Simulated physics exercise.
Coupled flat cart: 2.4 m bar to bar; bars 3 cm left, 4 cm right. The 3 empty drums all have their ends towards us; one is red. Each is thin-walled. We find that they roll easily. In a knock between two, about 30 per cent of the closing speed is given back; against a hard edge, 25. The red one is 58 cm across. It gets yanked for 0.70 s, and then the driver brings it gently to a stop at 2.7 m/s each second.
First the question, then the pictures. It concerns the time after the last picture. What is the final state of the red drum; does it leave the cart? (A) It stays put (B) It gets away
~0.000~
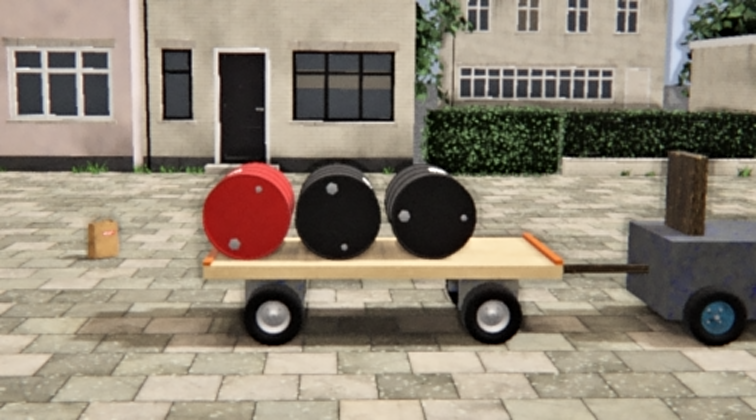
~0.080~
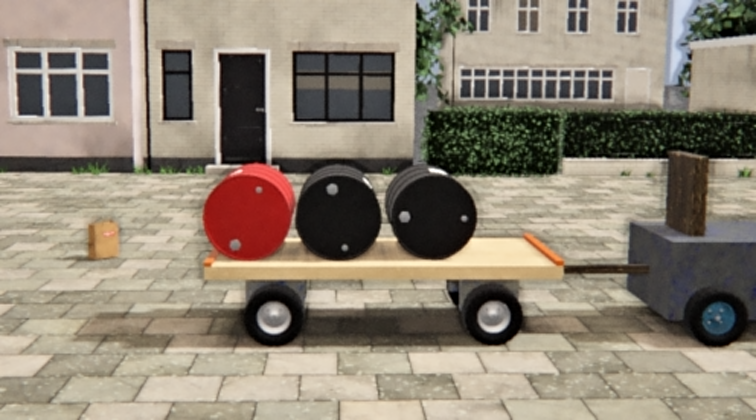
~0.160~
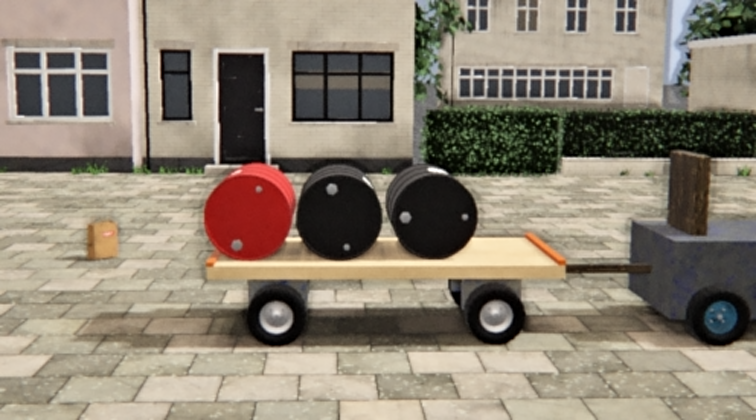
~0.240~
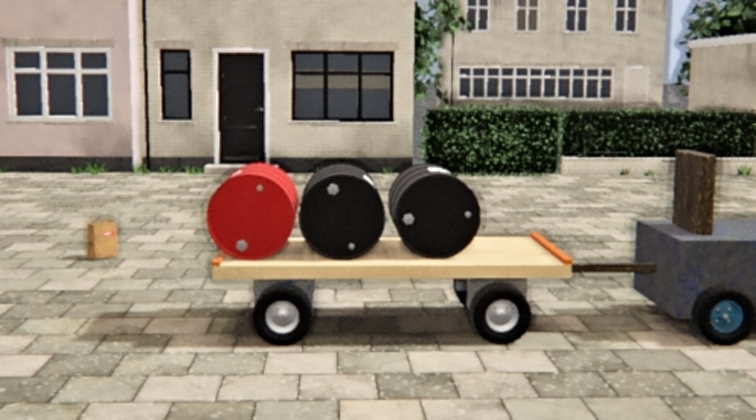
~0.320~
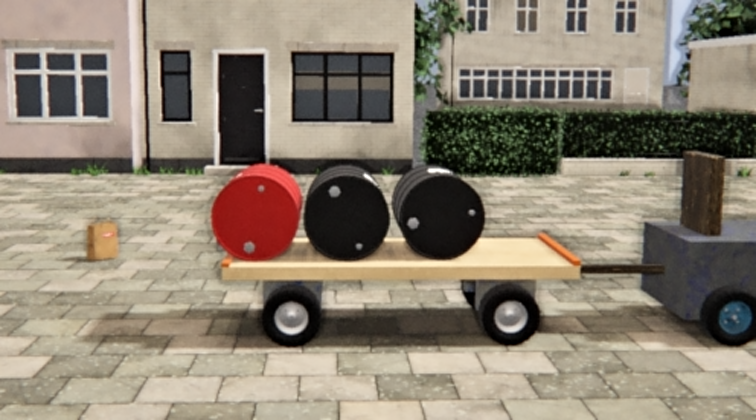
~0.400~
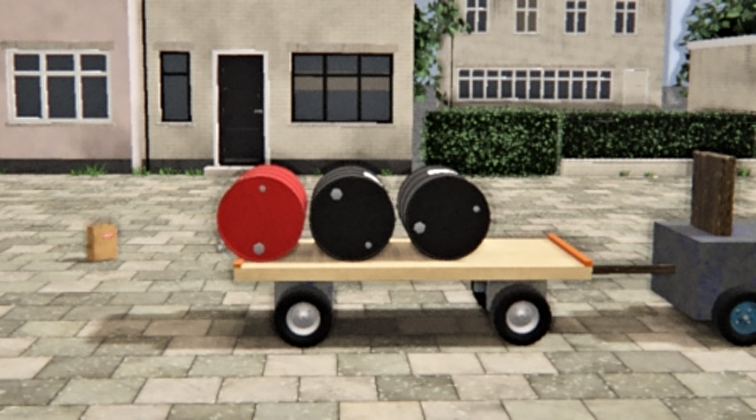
It gets away (B).
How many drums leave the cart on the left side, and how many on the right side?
Left 1, right 0.
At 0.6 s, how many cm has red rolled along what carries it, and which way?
Red 20 left.
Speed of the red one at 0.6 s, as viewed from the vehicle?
Close to 0.7 m/s at that moment.
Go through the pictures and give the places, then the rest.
In the first frame, red (247, 217); right bar at (559, 263); cart at rest; 3 of the 3 make up the bottom layer on the deck.
In the second frame, red (247, 218); right bar at (560, 263); cart moving right at 0.1 m/s.
In the third frame, red (248, 218); right bar at (562, 263); cart moving right at 0.4 m/s.
In the fourth frame, red (251, 218); right bar at (568, 262); cart moving right at 0.6 m/s.
In the fifth frame, red (255, 219); right bar at (577, 263); cart moving right at 0.9 m/s.
In the sixth frame, red (261, 219); right bar at (589, 264); cart moving right at 1.1 m/s.
Then, 0.6 s in, red is on the deck, 5 cm from the left bar, rolling left along the cart; 0 gone from the cart.
Then, 0.7 s in, red is on the deck, 5 cm from the left bar, rolling left along the cart; 0 gone from the cart.
Then, 0.8 s in, red is over the left bar and falling; 1 gone from the cart.
Then, 0.9 s in, red is over the left bar and falling; 1 gone from the cart.
In the end (3.7 s), red is over the left bar and down; 1 gone from the cart.
